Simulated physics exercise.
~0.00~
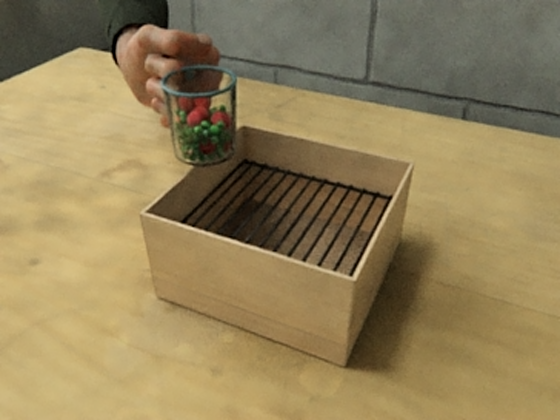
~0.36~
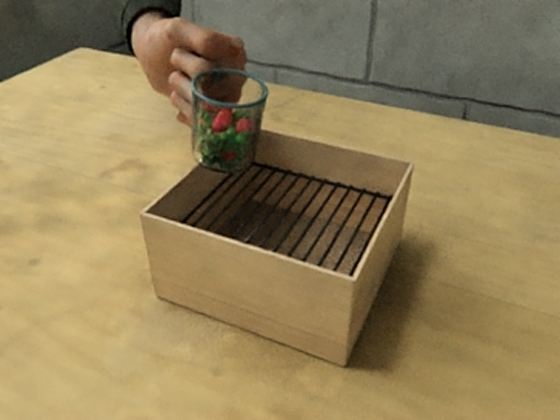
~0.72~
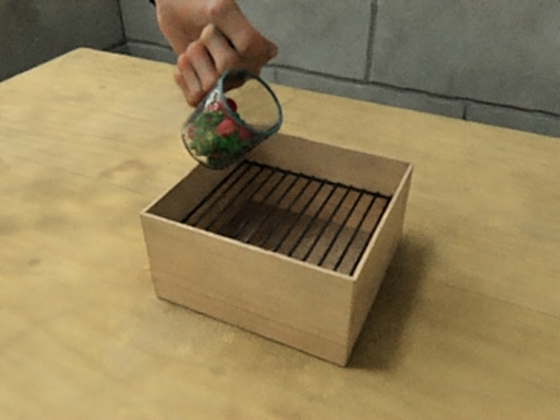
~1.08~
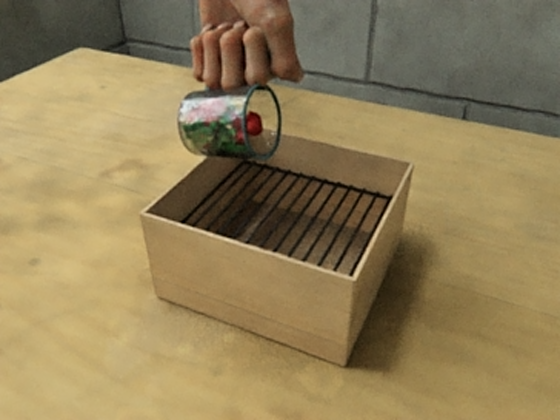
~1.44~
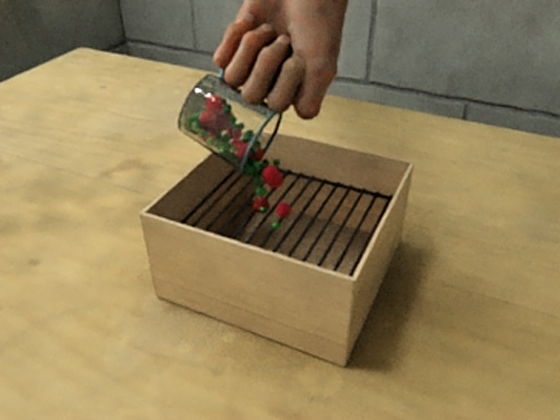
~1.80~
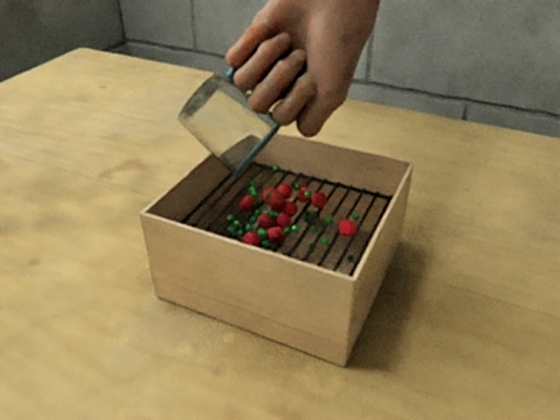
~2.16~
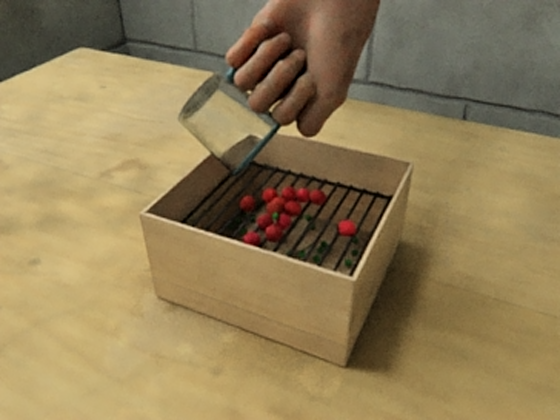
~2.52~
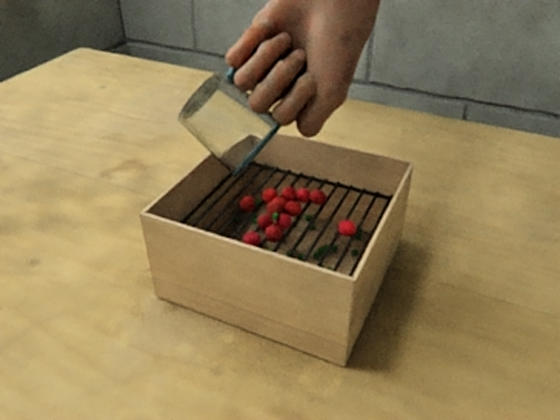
A hand tipped a clear cup of small green and larger red pieces over a wire rack in a wooden box, spilling them out; most of the green ones dropped through the wires, while the red ones stayed on top.
